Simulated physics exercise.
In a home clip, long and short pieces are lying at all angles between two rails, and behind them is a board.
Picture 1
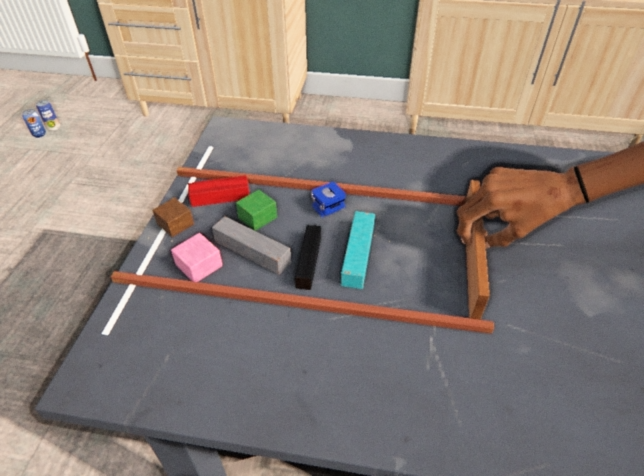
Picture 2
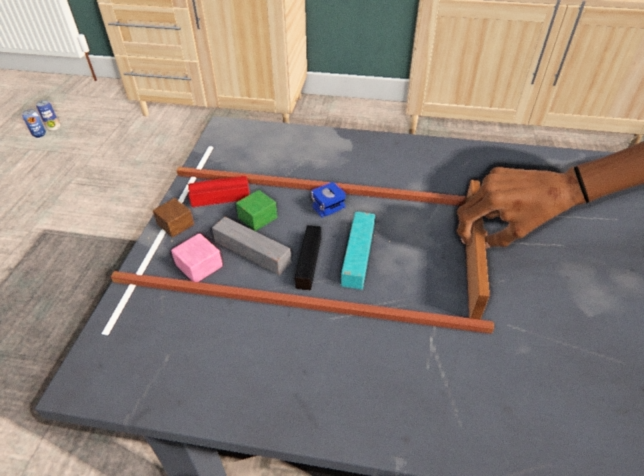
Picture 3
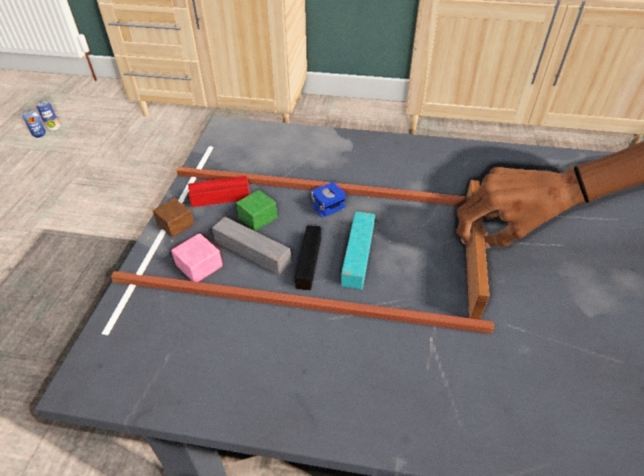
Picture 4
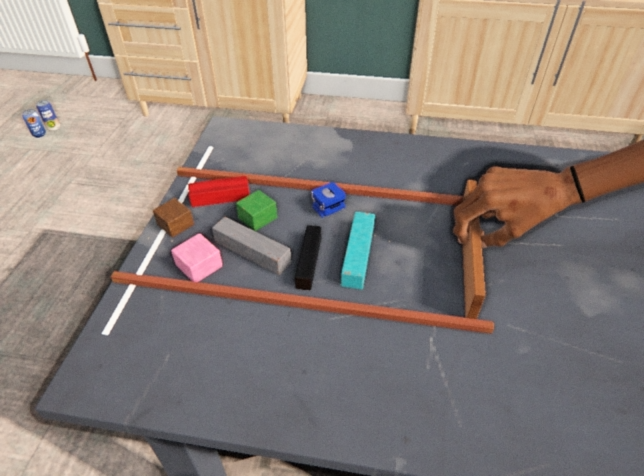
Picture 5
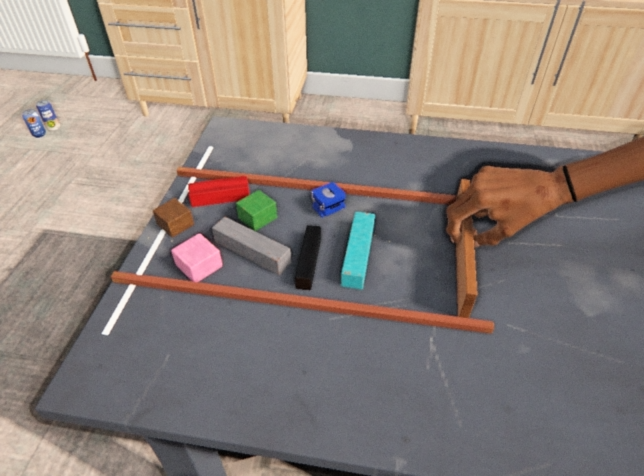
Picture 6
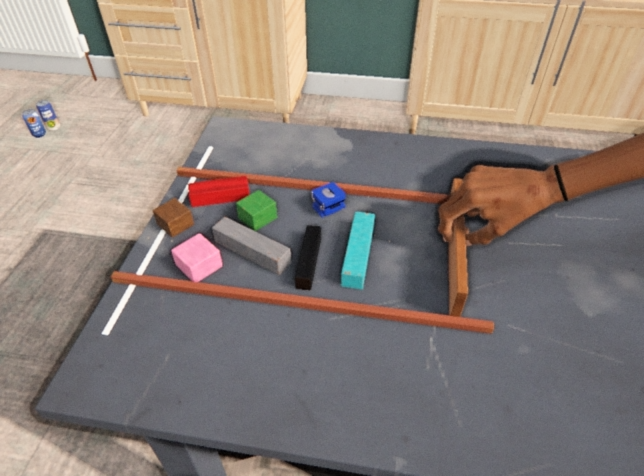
A hand held a wooden board upright between two reddish-brown rails on a dark table, then slid it slightly left, while the colourful blocks, sticks and small blue object lying ahead of it stayed still.
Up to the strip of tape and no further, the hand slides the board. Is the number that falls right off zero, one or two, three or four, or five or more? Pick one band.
It is five or more.
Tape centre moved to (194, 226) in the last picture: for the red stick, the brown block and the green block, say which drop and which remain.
The red stick is lost; the brown block falls; the green block stays on.
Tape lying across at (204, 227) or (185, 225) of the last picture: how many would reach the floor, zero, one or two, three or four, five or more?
In order, you'd get three or four falling, then three or four.
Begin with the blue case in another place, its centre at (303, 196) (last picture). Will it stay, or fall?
If so, it stays where it is.
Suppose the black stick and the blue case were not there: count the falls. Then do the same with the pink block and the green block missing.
First 5, second 4.
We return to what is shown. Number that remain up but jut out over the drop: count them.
Number: 1.
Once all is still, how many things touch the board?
That comes to 2.
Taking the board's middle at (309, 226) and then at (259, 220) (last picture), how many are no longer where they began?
In order, the tallies are 4 and 8.
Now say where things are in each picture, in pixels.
In the first frame, brown block (174, 217); red stick (219, 191); pink block (197, 258); board (475, 245); tape (168, 223).
In the second frame, red stick (219, 191); black stick (309, 256).
In the third frame, pink block (197, 258); green block (257, 211).
In the fourth frame, brown block (174, 217); blue case (329, 200).
In the fifth frame, red stick (219, 191); board (464, 244).
In the sixth frame, brown block (174, 217); red stick (219, 191); pink block (197, 258); board (456, 243); tape (168, 223).
Soon after, none off yet; brown block at rest near (174, 217); red stick at rest near (219, 191); pink block at rest near (197, 258).
At rest, the number that fall off is five or more; fallen, black stick, grey bar, green block, pink block, red stick and brown block.
